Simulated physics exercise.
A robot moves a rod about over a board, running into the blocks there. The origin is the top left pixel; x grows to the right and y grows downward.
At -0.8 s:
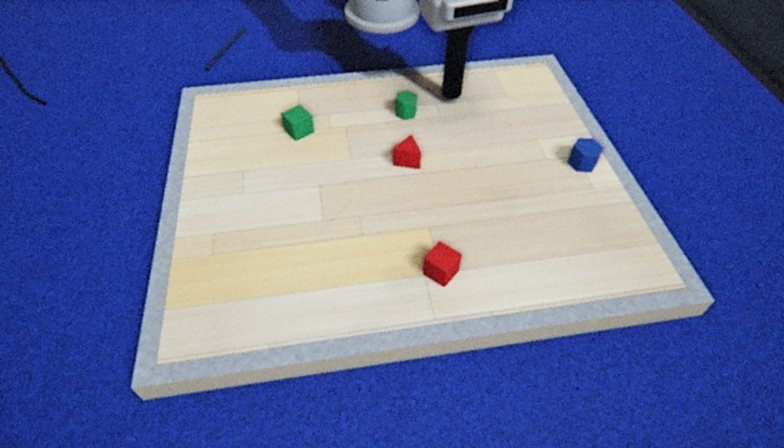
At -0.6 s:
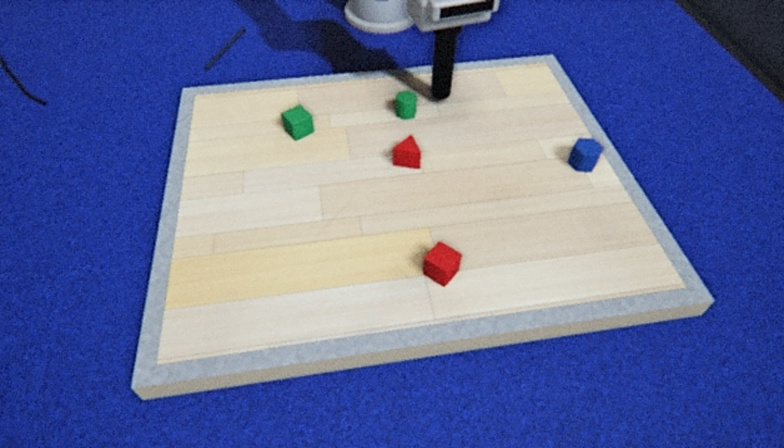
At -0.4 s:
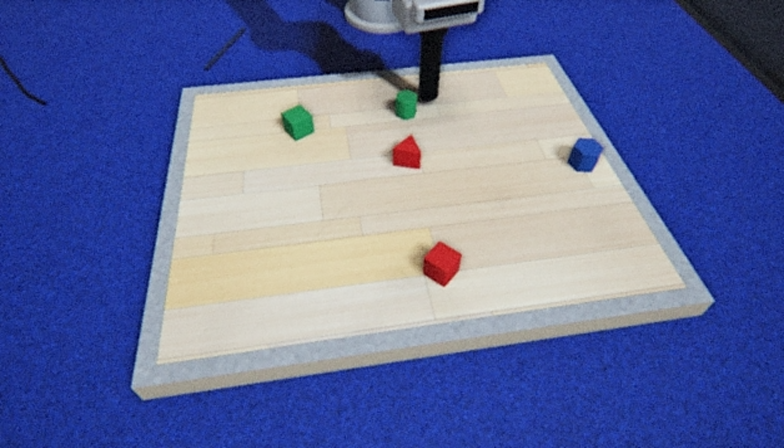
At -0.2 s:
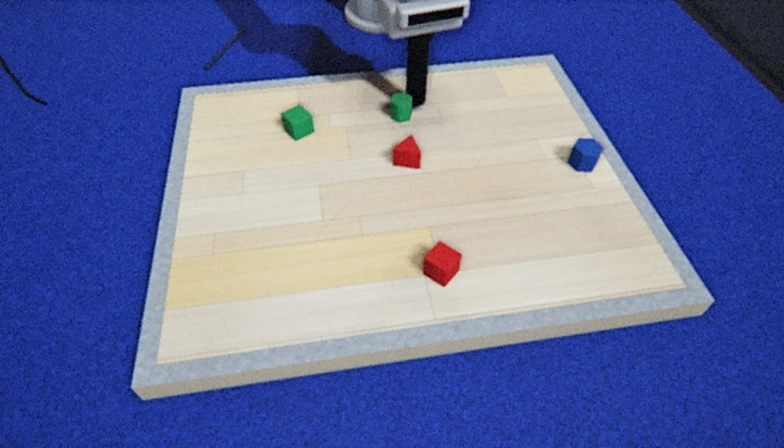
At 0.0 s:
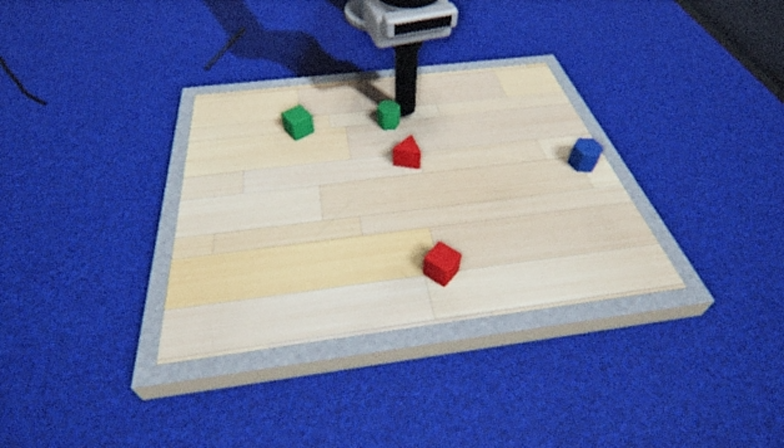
On a pale wooden board set on blue carpet, a robot's black rod stands near the far edge among green, red and blue blocks. The rod moves left until it meets the small green six-sided block, then pushes it a short way left and slightly nearer, while the other blocks stay still.
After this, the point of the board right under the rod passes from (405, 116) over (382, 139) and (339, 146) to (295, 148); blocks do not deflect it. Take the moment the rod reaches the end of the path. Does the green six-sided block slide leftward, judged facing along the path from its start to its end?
Answer: No.
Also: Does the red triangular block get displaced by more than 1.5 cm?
No - that is not the case.
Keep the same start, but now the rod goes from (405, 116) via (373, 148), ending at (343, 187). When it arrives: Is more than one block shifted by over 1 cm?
No, I don't think so.
The first path, step by step. One third of the way, rod (381, 132); green six-sided block (358, 122), turned 70° clockwise.
Two thirds of the way, rod (338, 140); green six-sided block (320, 120).
At the end, rod (294, 141); green four-sided block (286, 105), turned 30° anticlockwise; green six-sided block (302, 115), turned 240° clockwise; red triangular block not moved.
